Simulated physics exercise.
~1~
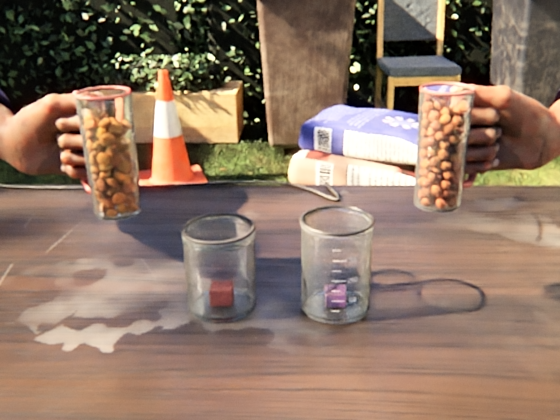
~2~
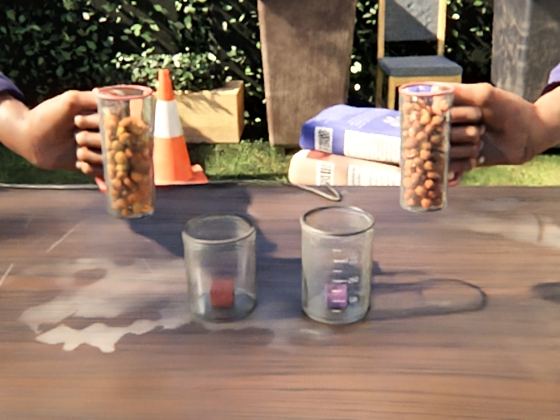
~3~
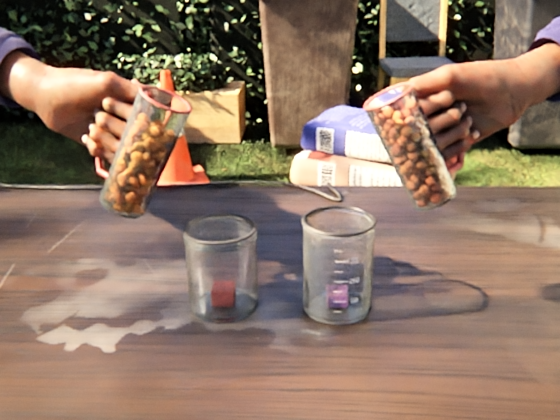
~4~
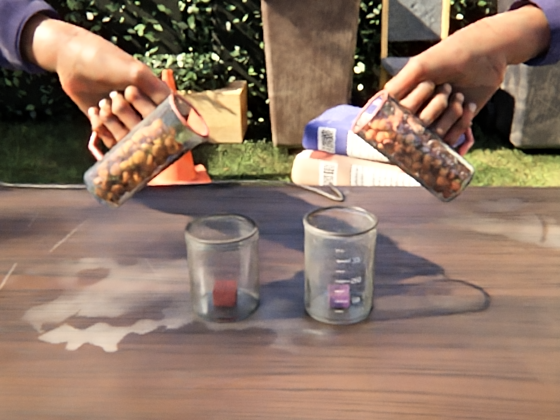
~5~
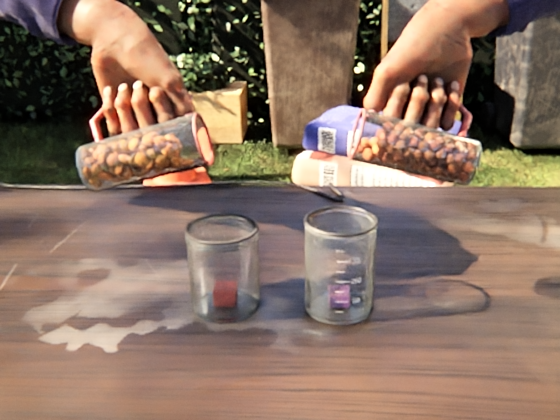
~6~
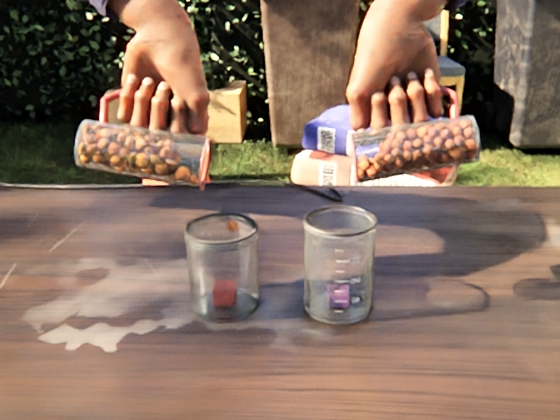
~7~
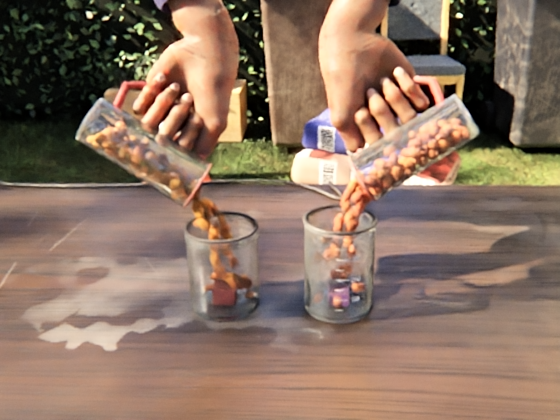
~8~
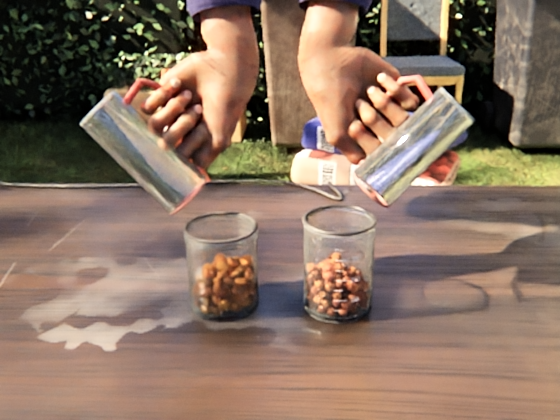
On a wooden table outdoors, two hands brought cups of brown nuts or beans inward, tilted them and poured them into two clear glass containers, covering the small red block on the left and the purple one on the right, leaving both containers about half full.
